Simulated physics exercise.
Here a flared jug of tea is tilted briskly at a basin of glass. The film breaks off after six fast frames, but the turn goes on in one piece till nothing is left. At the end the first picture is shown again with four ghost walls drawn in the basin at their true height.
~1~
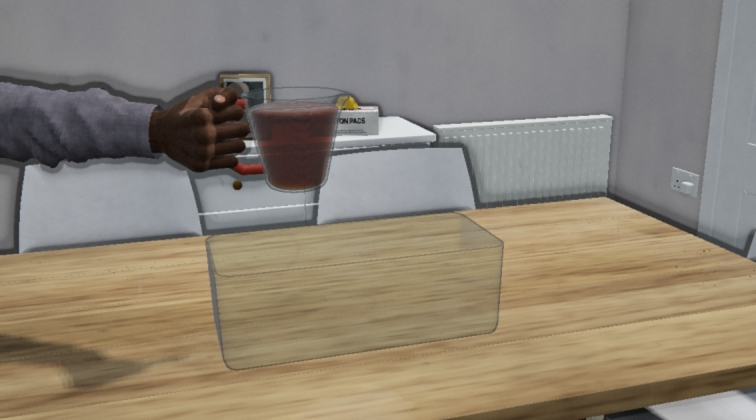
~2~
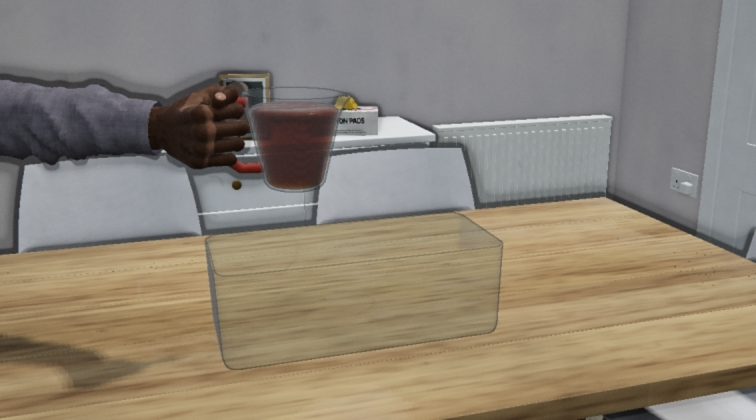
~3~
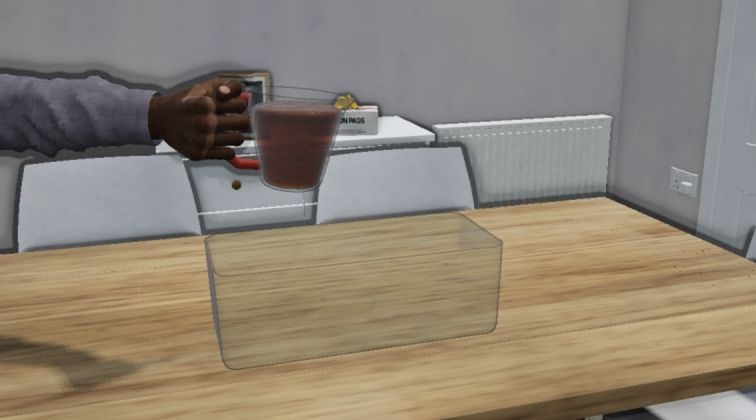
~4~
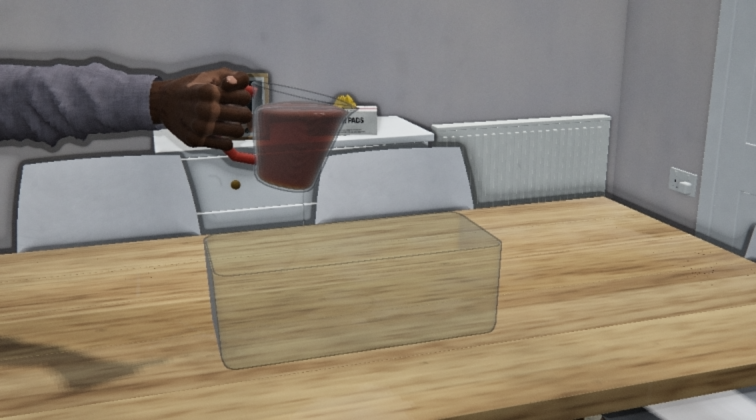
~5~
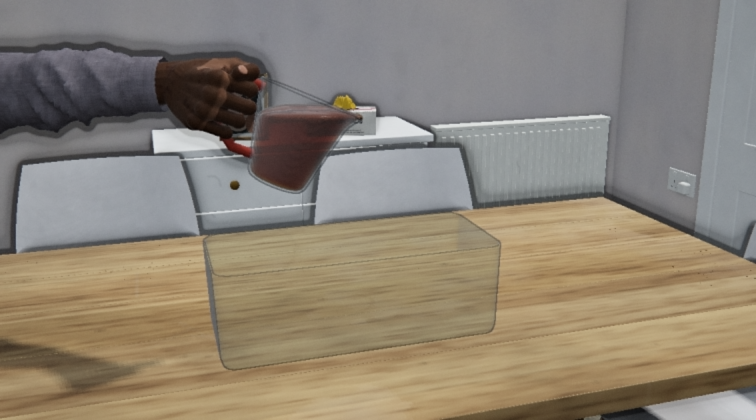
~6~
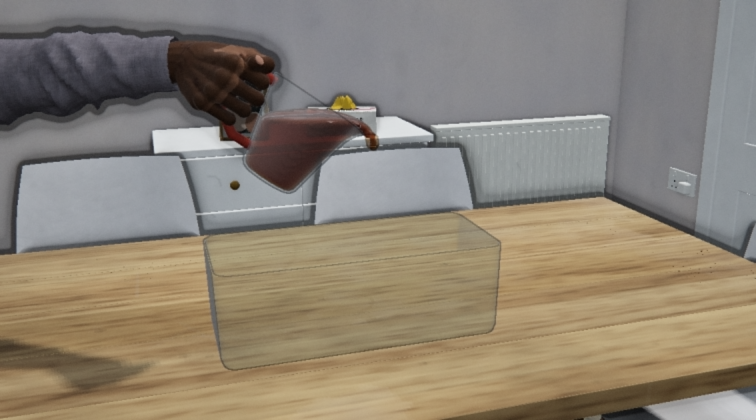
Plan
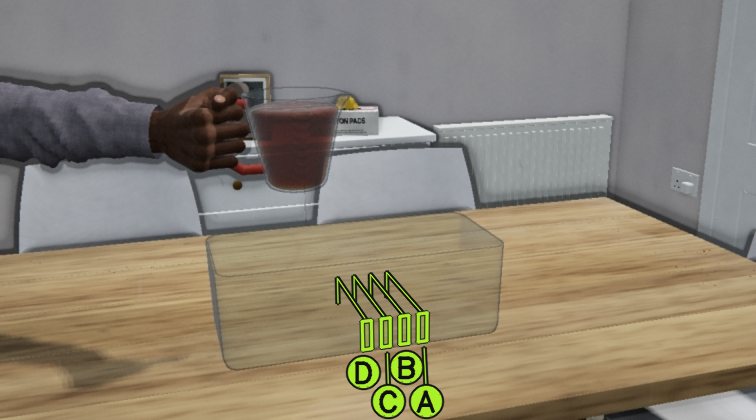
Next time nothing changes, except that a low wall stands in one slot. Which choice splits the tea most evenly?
I would pick position A.
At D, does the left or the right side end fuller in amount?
The right one.
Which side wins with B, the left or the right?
The right one.
On the marked copy, A at (424, 348); B at (405, 350); C at (387, 353); D at (368, 356).
For position A, about 50 % ends left of the wall and 49 % right of it.
For position B, about 19 % ends left of the wall and 80 % right of it.
For position C, about 7 % ends left of the wall and 93 % right of it.
For position D, about 4 % ends left of the wall and 95 % right of it.
